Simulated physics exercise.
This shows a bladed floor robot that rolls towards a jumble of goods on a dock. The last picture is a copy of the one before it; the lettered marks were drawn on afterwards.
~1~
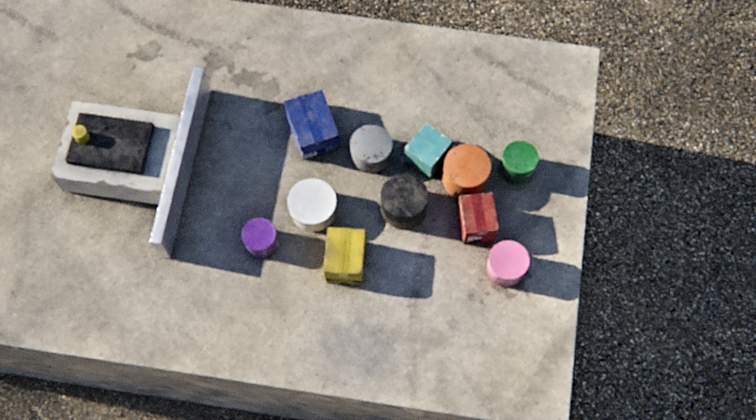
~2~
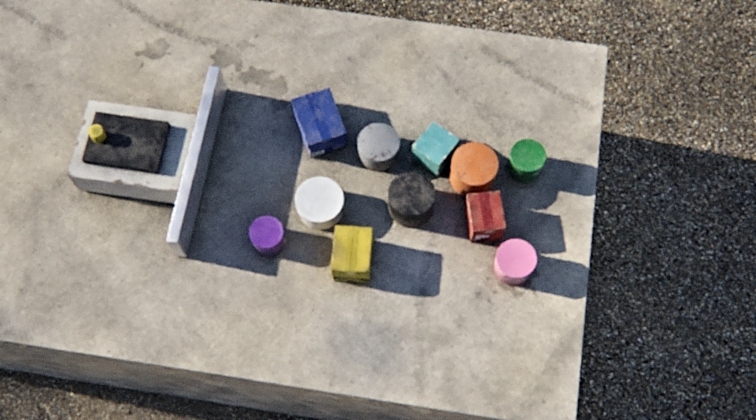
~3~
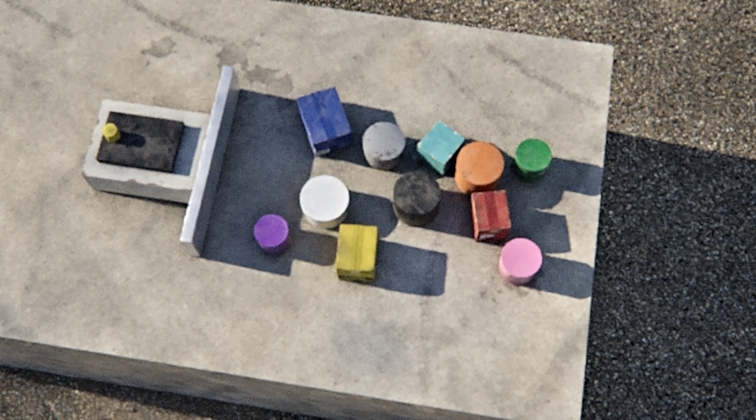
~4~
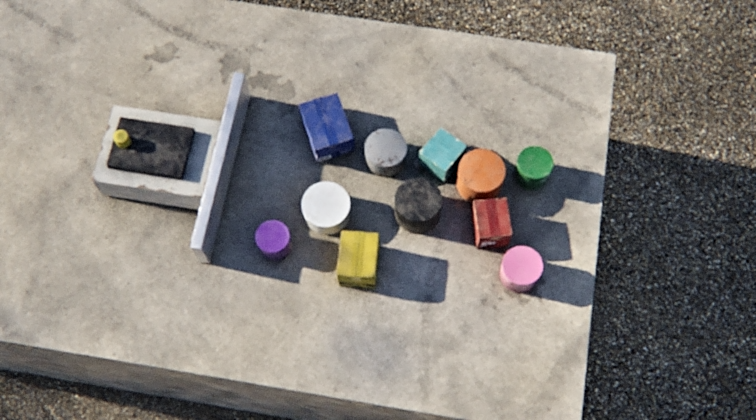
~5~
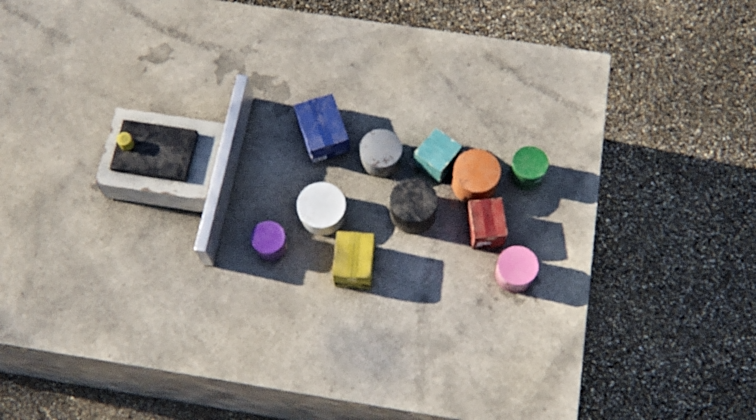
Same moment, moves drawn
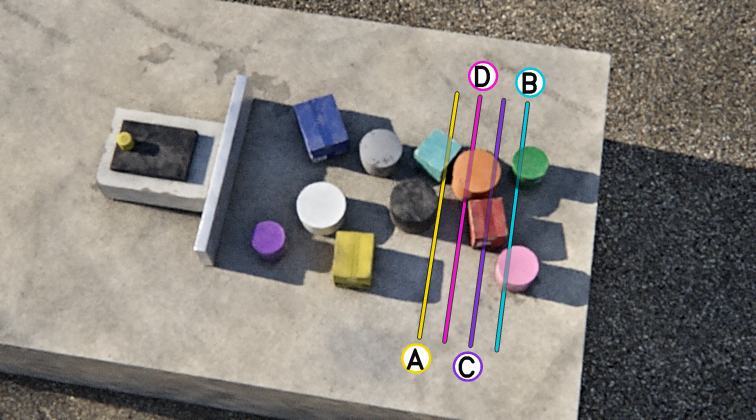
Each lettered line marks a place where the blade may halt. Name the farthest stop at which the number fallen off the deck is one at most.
C is the last line within the limit.
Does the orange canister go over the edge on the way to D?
No.
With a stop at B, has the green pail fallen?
Yes.
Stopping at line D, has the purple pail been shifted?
Yes.
On the copy, A at (439, 210); B at (513, 221); C at (488, 217); D at (463, 213).
On C. First, robot (254, 165); yellow box (361, 262); purple pail (329, 249).
Then, robot (348, 179); green pail (561, 168); orange canister (525, 185).
Finally, robot (423, 190); green pail over the edge; orange canister (594, 195); one fallen.
By contrast, A is within the limit but short; B drops two; D is within the limit but short.
